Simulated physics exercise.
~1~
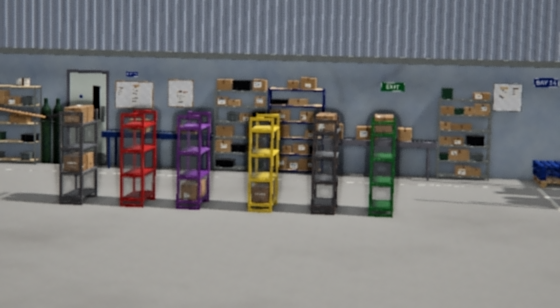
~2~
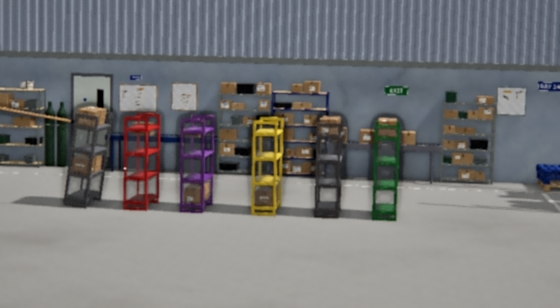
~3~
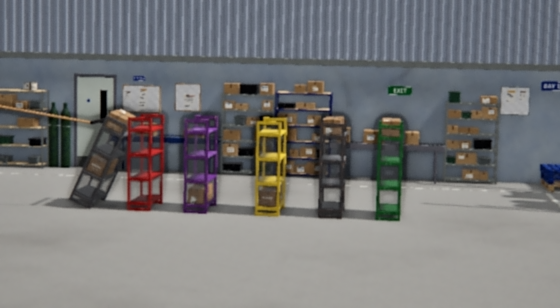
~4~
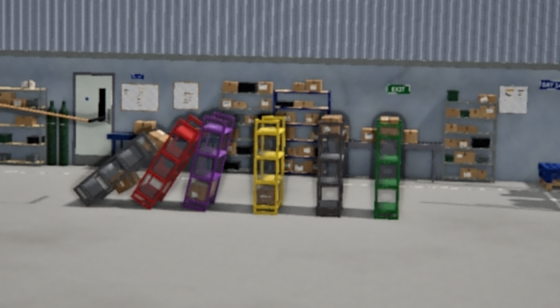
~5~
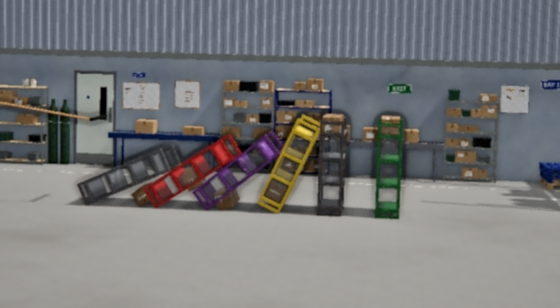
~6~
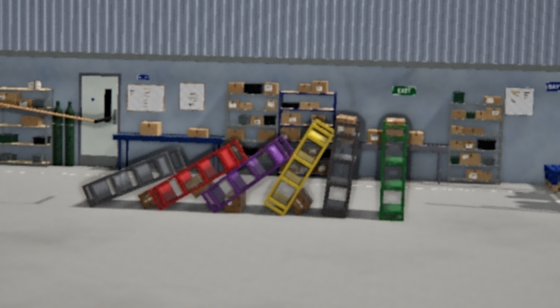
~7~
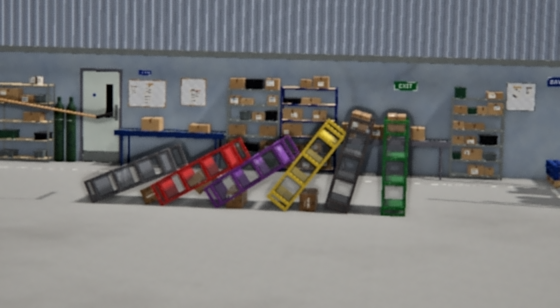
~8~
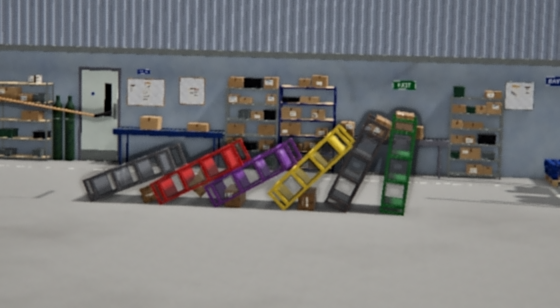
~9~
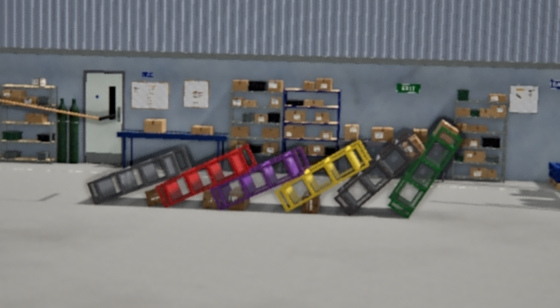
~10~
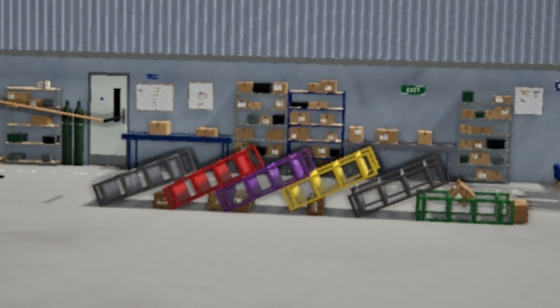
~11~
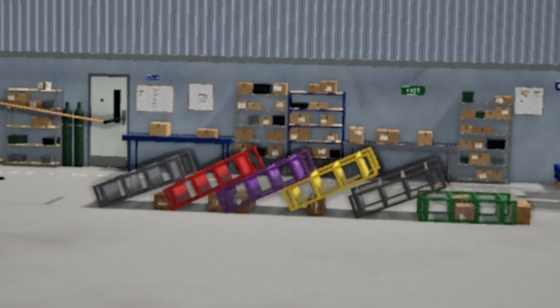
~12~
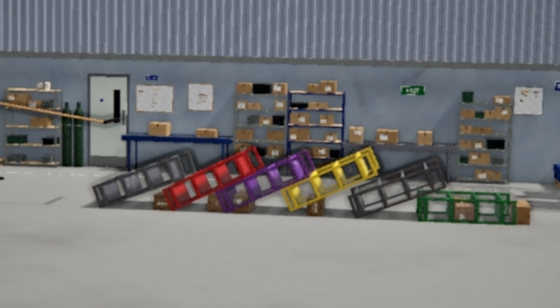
In a warehouse, six racks topple rightward one after another until none stands upright.
